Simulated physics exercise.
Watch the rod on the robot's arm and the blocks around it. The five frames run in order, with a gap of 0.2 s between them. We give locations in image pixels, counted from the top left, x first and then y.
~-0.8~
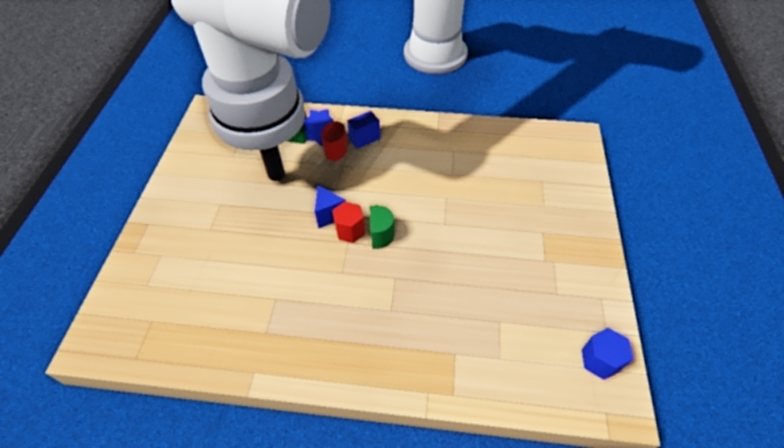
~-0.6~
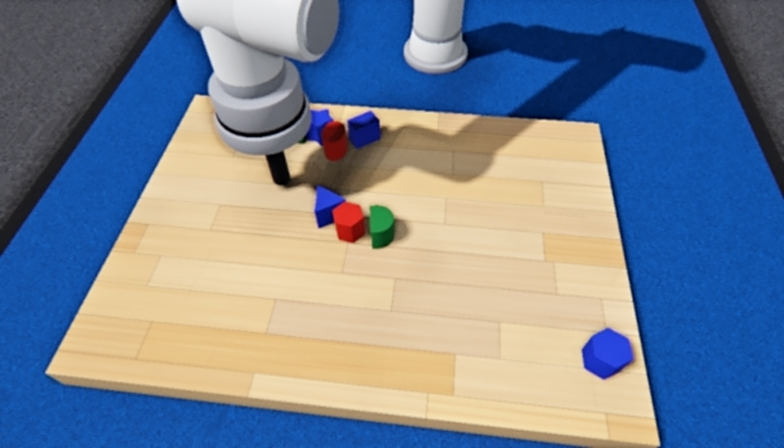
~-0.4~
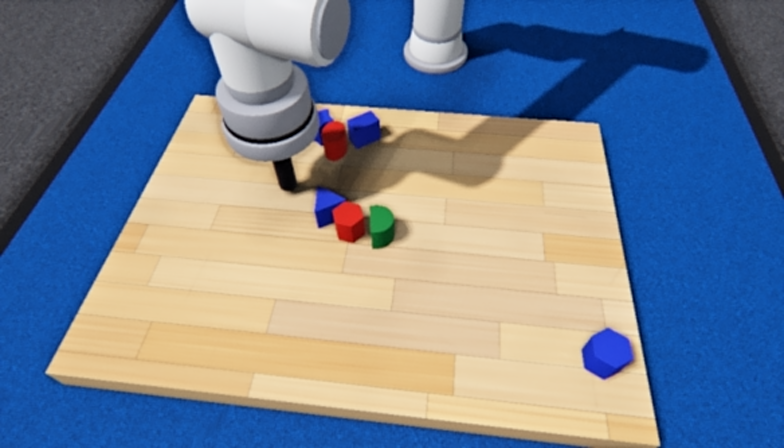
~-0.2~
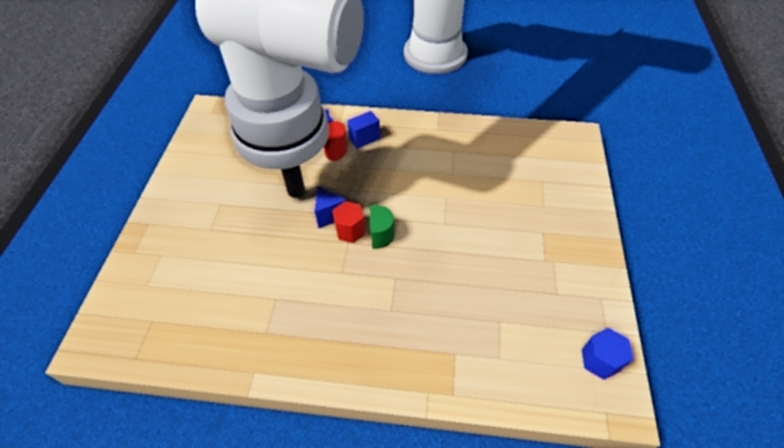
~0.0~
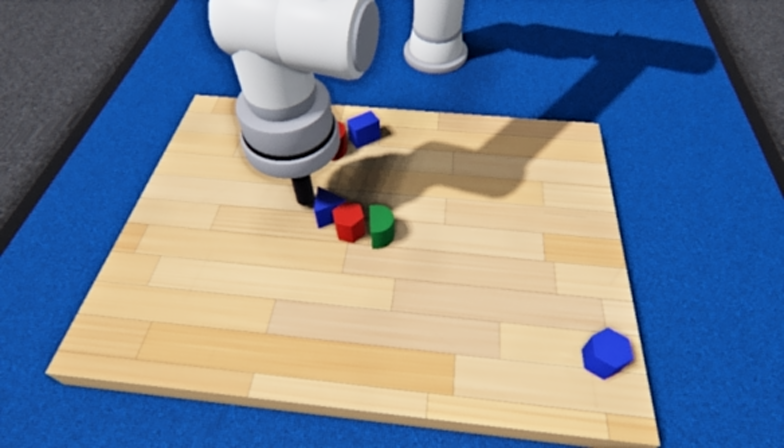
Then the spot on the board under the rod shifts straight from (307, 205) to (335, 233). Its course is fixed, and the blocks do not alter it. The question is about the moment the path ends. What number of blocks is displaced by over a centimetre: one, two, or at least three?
Two blocks, no more.
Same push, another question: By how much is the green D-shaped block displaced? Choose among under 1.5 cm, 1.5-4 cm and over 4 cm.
The best fit is under 1.5 cm.
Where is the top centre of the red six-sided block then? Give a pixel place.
It will end up at (360, 221).
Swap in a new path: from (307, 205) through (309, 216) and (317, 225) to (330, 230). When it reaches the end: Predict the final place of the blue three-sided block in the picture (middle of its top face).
It will likely be found at (343, 199).
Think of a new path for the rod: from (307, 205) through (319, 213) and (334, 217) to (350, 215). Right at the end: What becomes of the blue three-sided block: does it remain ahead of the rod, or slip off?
I predict the rod still has it in front.
On the path given first. Halfway along, rod at (319, 213); blue three-sided block at (338, 201); red six-sided block at (353, 216), turned 15° clockwise.
At the end, rod at (334, 227); blue three-sided block at (350, 202), turned 15° anticlockwise; red six-sided block at (360, 221); green D-shaped block at (385, 218).
